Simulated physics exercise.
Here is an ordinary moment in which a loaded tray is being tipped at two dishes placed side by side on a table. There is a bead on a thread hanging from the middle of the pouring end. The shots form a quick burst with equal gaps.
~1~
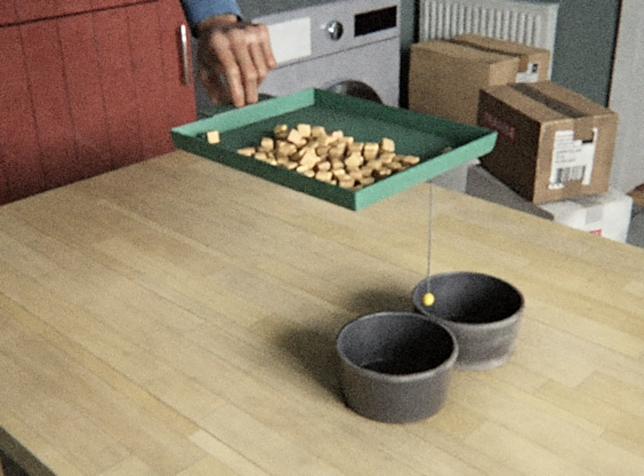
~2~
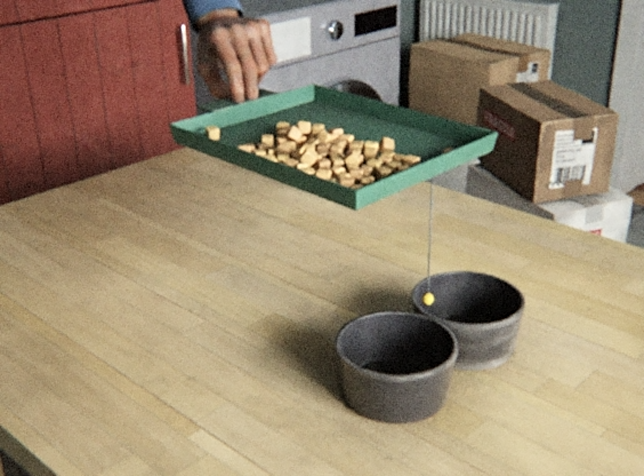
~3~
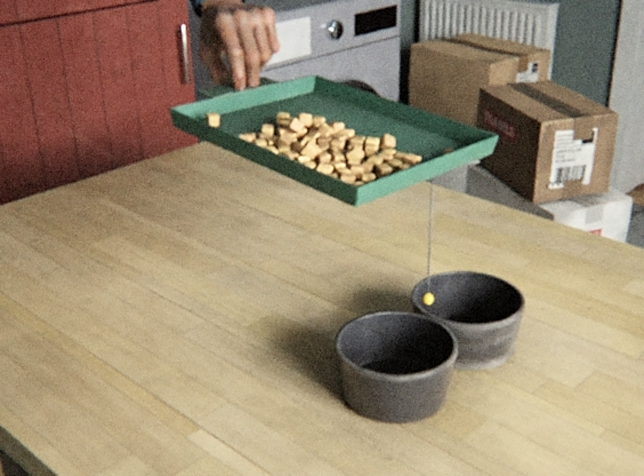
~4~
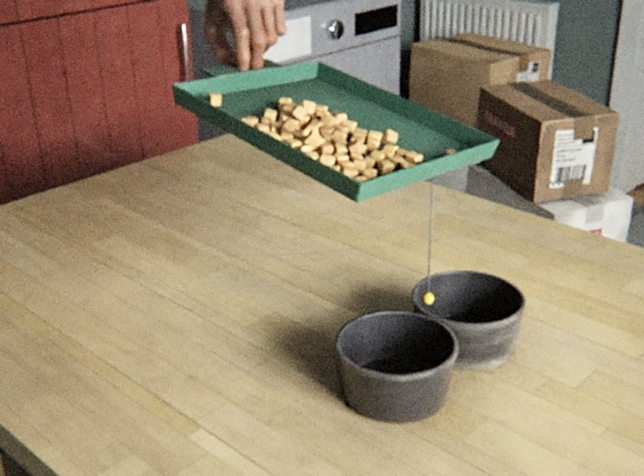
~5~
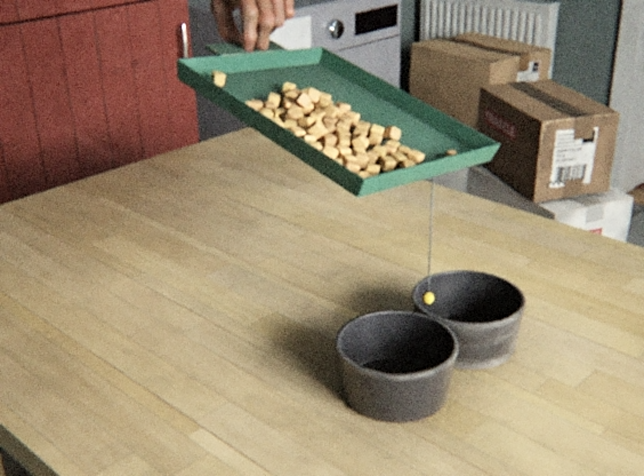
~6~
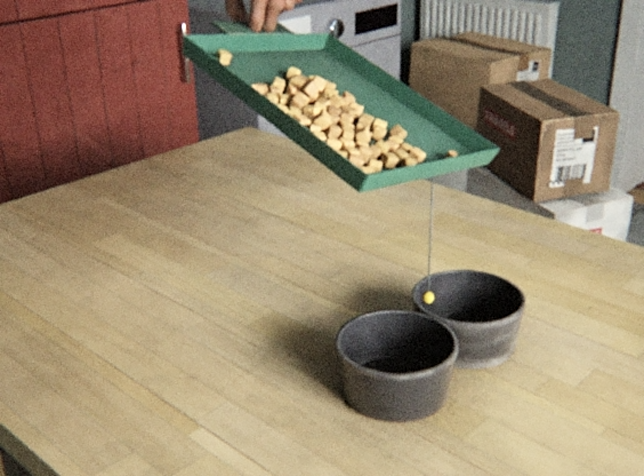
At first, a hand holds a green tray of small tan cubes nearly level above a wooden table, with a yellow bead hanging over two dark dishes. Then the hand raises the far end, steadily steepening the tray and dipping its right corner lower, while the cubes stay heaped and the bead barely moves.
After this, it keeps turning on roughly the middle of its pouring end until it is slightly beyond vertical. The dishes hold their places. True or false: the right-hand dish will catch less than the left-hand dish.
False, the right-hand dish catches more.
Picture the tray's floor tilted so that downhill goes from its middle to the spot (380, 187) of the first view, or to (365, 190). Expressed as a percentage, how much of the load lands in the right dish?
First heading roughly 0 %, second roughly 0 %.
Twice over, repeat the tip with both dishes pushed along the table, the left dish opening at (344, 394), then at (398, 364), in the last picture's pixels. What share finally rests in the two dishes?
You'd get 0 per cent first and 40 per cent second.
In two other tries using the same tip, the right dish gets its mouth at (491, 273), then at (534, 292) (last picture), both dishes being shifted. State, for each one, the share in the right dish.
About 40 and 30 per cent respectively.
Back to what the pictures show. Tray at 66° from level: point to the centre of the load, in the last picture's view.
Somewhere about pixel (436, 137).
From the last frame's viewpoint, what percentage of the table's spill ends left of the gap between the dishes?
Some 0 %.
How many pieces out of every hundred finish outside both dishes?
Share: Approx. 60 %.
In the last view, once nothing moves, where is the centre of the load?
Roughly pixel (488, 352).
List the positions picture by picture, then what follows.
Corners of the pouring end at (355, 190) and (493, 132), level; middle of the load at (323, 159), small wooden cubes; left dish at (443, 385); right dish at (513, 335); bead on its thread at (428, 299), in the first frame.
Corners of the pouring end at (356, 189) and (493, 132), level; middle of the load at (324, 156), in the second frame.
Corners of the pouring end at (357, 186) and (494, 135), tipped barely, lowest at the right corner; middle of the load at (324, 150), in the third frame.
Corners of the pouring end at (360, 181) and (495, 139), tipped a little, lowest at the right corner; middle of the load at (326, 140), in the fourth frame.
Corners of the pouring end at (364, 177) and (496, 143), tipped clearly, lowest at the right corner; middle of the load at (329, 130), in the fifth frame.
Corners of the pouring end at (367, 173) and (496, 147), tipped clearly, lowest at the right corner; middle of the load at (333, 121); left dish at (443, 384); right dish at (513, 333), in the sixth frame.
Soon, tray tipped steeply; nearly all on the tray; a stray few in the air.
A while on, tray tipped past a quarter turn; most on the tray; a small part in the right dish; a small part outside both.
Towards the end, tray tipped past a quarter turn; about half in the right dish; about half outside both.
Finally, tray tipped past a quarter turn; none in the left dish; about half in the right dish; about half outside both.
